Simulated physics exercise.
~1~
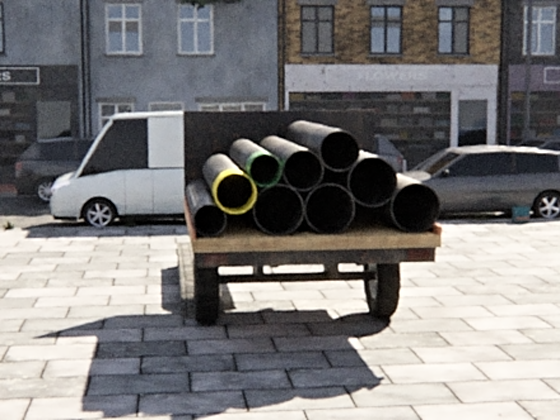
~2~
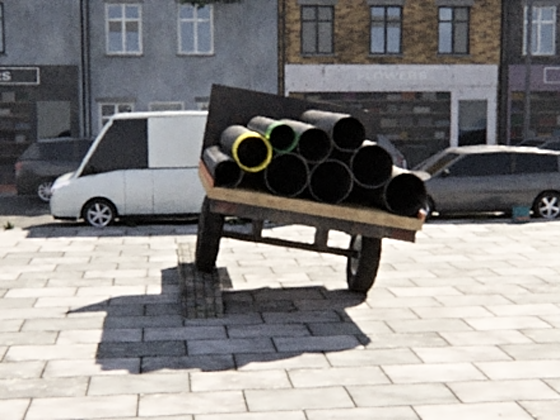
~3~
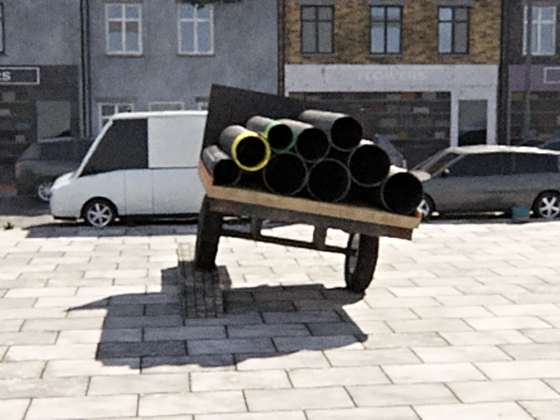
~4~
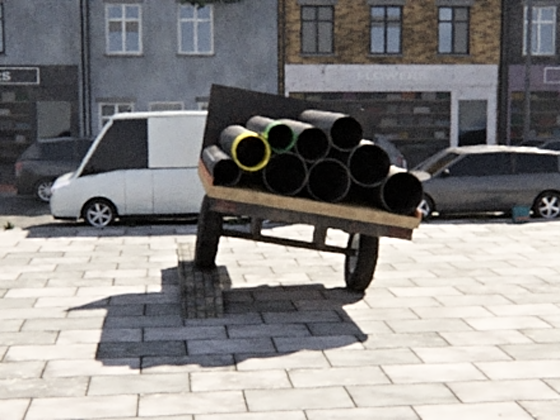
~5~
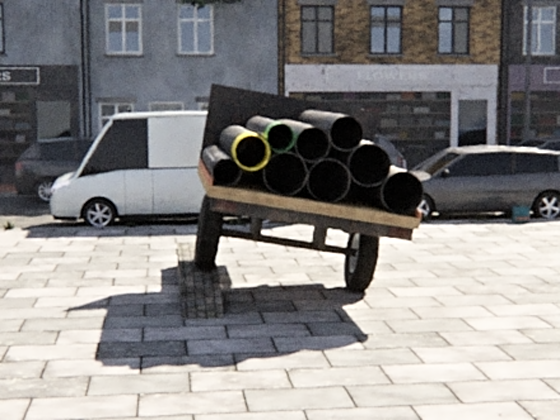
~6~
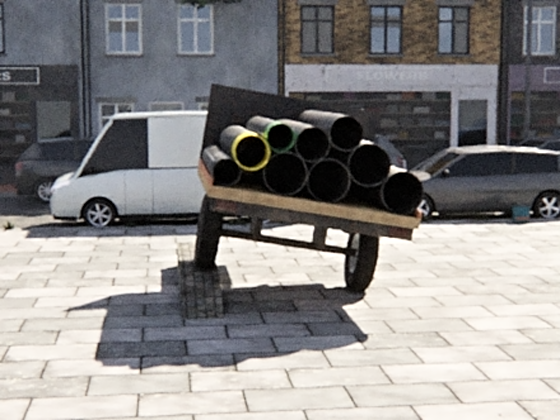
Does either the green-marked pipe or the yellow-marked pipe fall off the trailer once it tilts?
No, both the green-marked and yellow-marked pipes stay aboard, resting in the stack on the tilted trailer.
